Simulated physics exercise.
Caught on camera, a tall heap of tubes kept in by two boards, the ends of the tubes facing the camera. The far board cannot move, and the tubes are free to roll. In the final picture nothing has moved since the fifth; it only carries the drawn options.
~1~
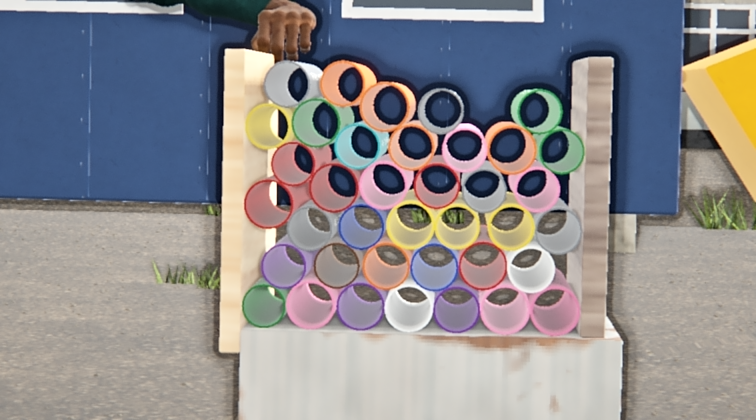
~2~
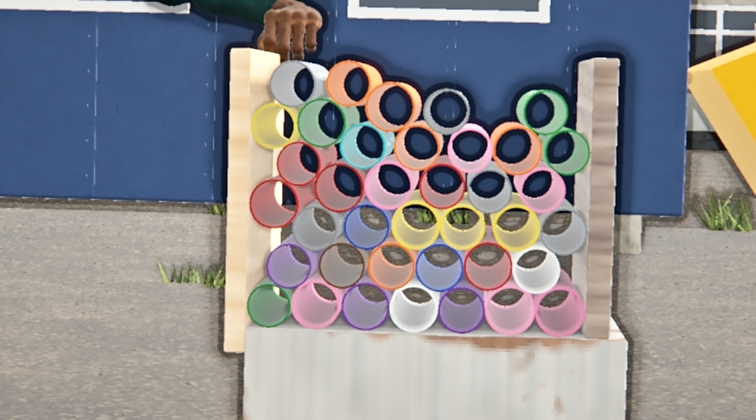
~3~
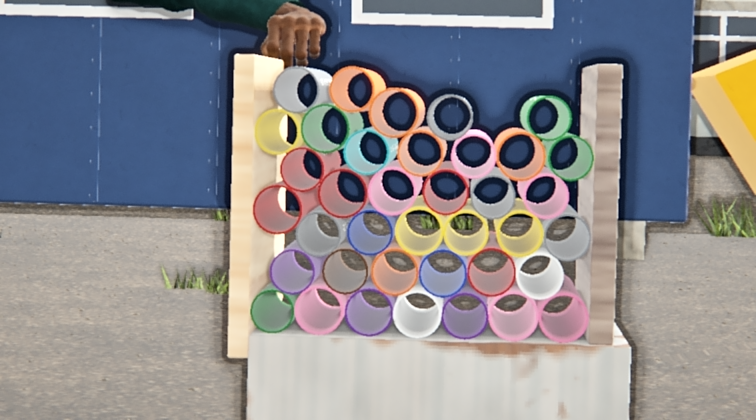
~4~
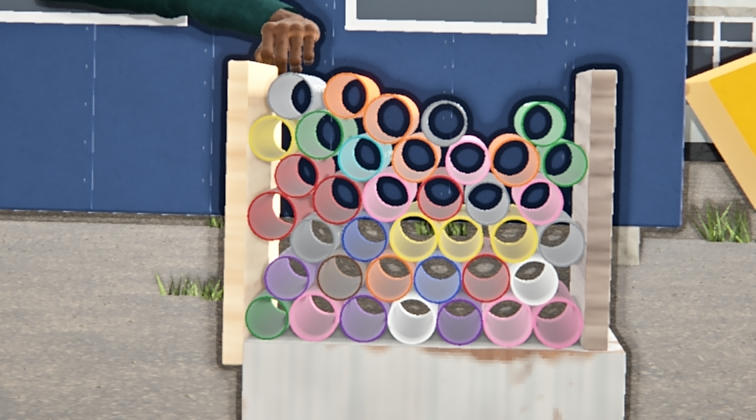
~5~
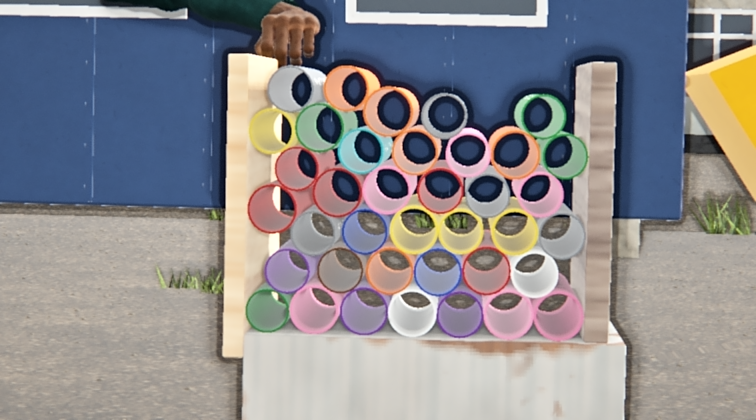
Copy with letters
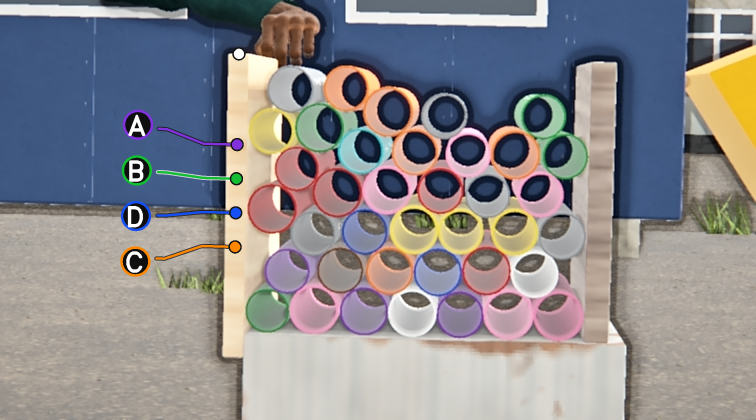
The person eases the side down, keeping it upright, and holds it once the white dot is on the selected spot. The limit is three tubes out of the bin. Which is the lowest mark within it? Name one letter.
C is the limit.
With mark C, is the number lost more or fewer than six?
At C, fewer than six.
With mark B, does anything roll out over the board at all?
At B: No.
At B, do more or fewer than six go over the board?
At B, fewer than six.
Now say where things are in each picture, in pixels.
The first picture shows a red tube (269, 204); a pink tube (384, 186); a turquoise tube (358, 147).
The second picture shows a turquoise tube (363, 147); a pink tube (471, 151).
The third picture shows side board (260, 198).
The fourth picture shows a green tube (267, 318); a pink tube (508, 322).
The fifth picture shows a blue tube (437, 272); a red tube (272, 209); a pink tube (387, 190).
On the marked copy, A at (237, 145); B at (236, 179); C at (235, 247); D at (235, 213); the white dot at (239, 53).
Taking C. A third of the way, top of the board (249, 139).
Two thirds of the way, top of the board (247, 235).
When it is over, top of the board (246, 247), two out over the board.
As for the rest, A none out over the board; B none out over the board; D two out over the board.
